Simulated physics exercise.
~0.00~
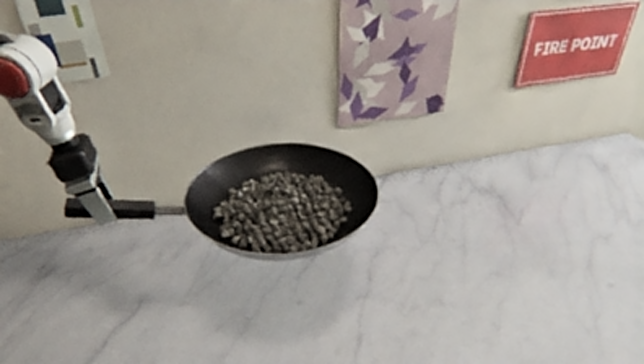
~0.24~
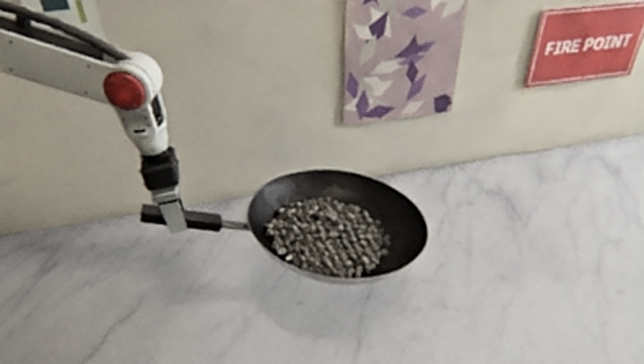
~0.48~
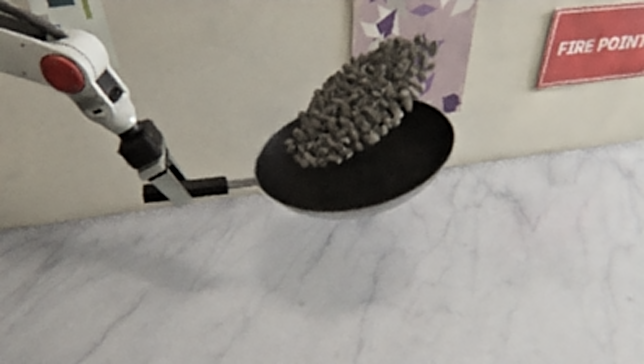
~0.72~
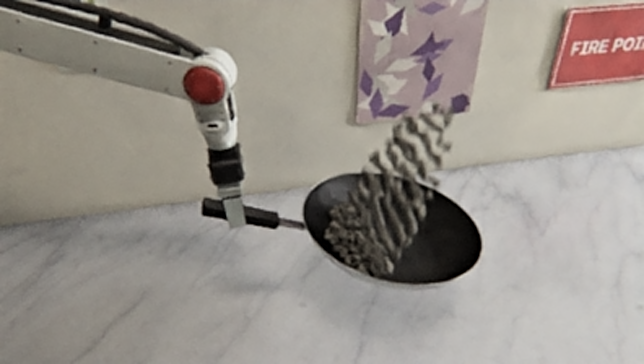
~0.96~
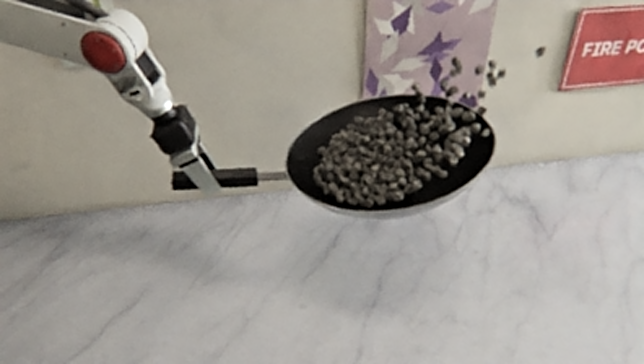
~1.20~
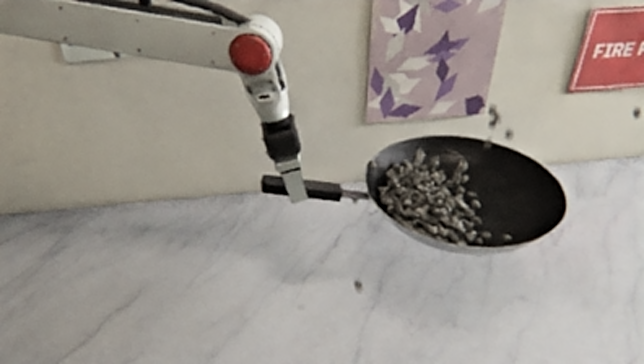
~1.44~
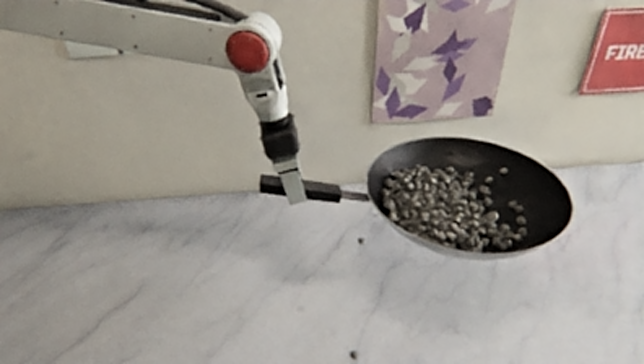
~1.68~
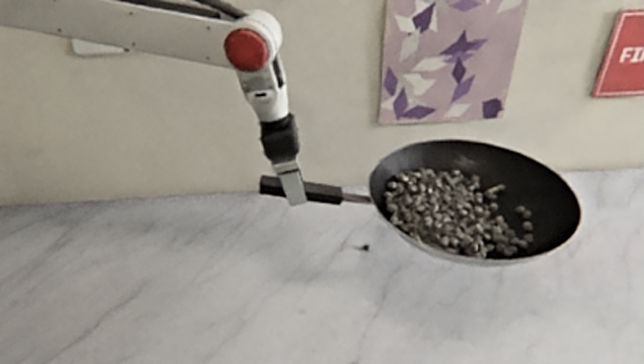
The clip shows a robot arm holding a black frying pan of small grey pebbles above a marble surface, moving it rightward and tossing the pebbles up twice. A few stray pebbles fly out, while nearly all land back in the pan, which ends level and still.
